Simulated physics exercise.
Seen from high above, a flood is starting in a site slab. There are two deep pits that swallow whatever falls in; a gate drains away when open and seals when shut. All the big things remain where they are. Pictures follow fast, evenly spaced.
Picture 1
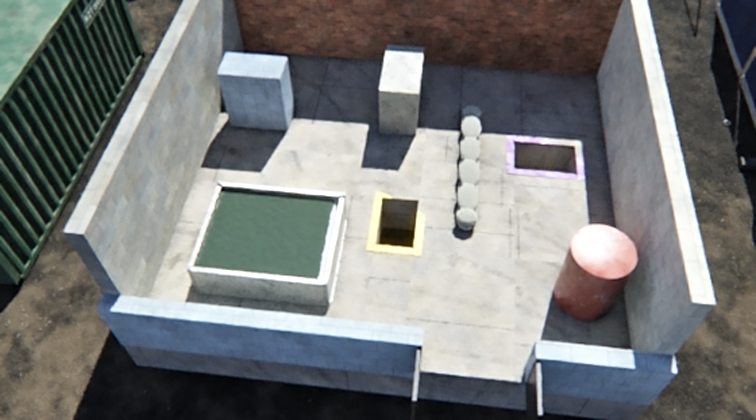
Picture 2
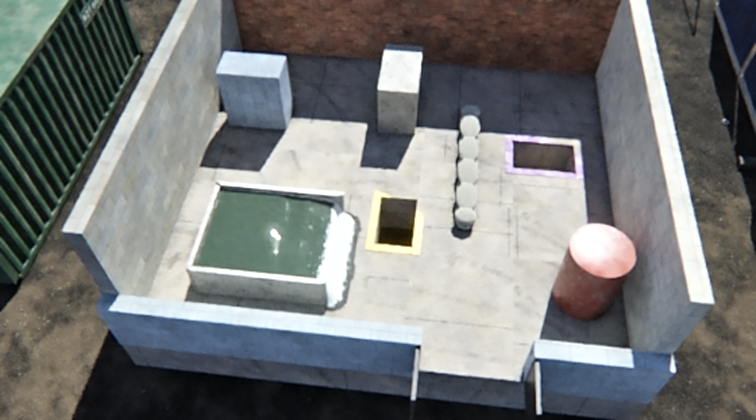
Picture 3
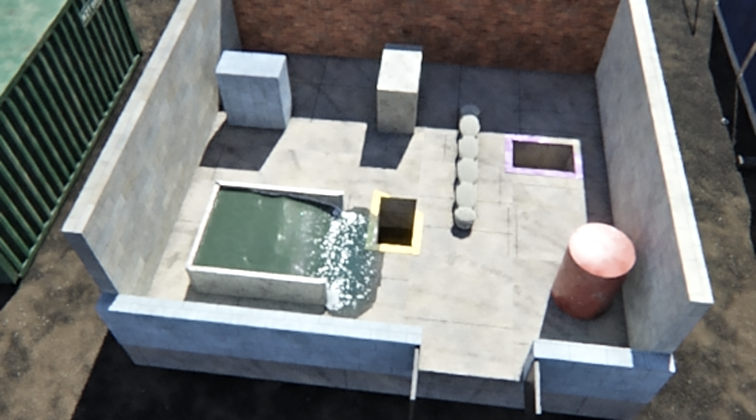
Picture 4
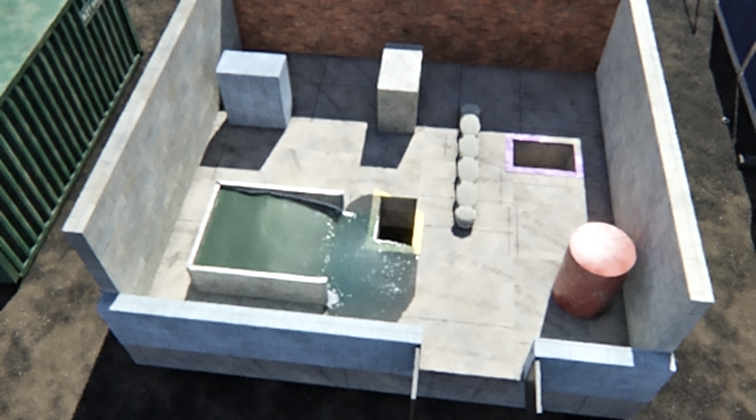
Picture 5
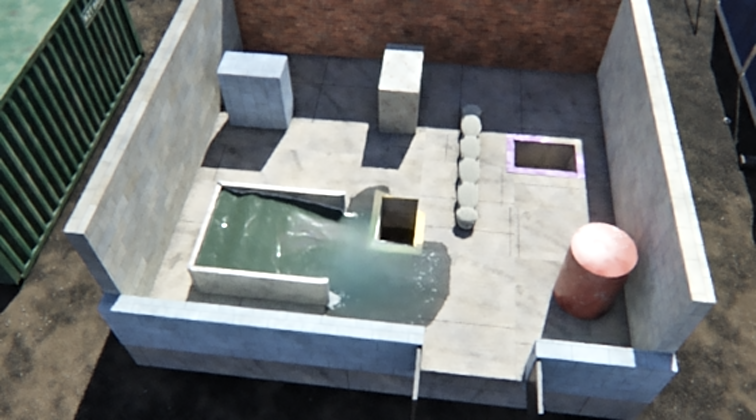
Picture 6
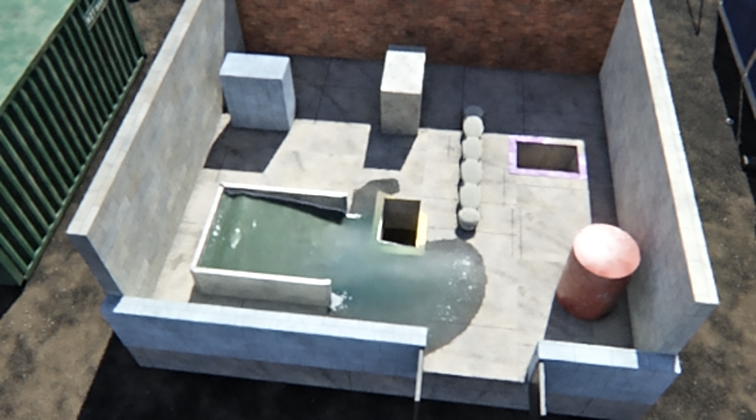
Water pours from the right side of a tank and spreads rightward across the concrete slab.
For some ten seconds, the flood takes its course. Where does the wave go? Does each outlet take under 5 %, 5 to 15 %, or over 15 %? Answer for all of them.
Answer: The gate takes over 15 %; the yellow pit takes over 15 %; the purple pit takes 5 to 15 %.
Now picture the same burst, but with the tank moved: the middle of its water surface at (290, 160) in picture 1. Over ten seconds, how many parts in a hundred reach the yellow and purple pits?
After ten seconds: Yellow pit at 55 percent, purple pit at 4 percent.
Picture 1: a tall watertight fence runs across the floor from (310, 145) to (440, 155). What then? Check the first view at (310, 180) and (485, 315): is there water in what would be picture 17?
Taking them in the order asked, the first is not reached and the second is inundated.
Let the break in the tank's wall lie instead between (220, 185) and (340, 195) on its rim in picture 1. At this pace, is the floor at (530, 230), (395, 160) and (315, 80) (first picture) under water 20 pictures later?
Note, points one to three: Unreached / reached and soaked / reached and soaked.
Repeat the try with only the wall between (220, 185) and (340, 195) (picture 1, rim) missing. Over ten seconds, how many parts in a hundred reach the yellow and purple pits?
Per cent: Yellow 10, purple 6.
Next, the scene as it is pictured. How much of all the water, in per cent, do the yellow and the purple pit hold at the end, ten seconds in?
The first comes to roughly 36 percent, the second to roughly 10 percent.
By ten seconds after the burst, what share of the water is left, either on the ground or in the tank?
Roughly 34 out of every hundred parts.
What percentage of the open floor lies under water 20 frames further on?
My estimate is roughly 30 percent.
A moment on, water covers 20 % of the floor; the gate 0 %, the yellow pit 12 %, the purple pit 0 %.
Next, water covers 25 % of the floor; the gate 3 %, the yellow pit 20 %, the purple pit 0 %.
Then, water covers 30 % of the floor; the gate 7 %, the yellow pit 26 %, the purple pit 0 %.
Later, water covers 40 % of the floor; the gate 13 %, the yellow pit 30 %, the purple pit 6 %.
In the end, water covers 50 % of the floor; the gate 18 %, the yellow pit 36 %, the purple pit 11 %.
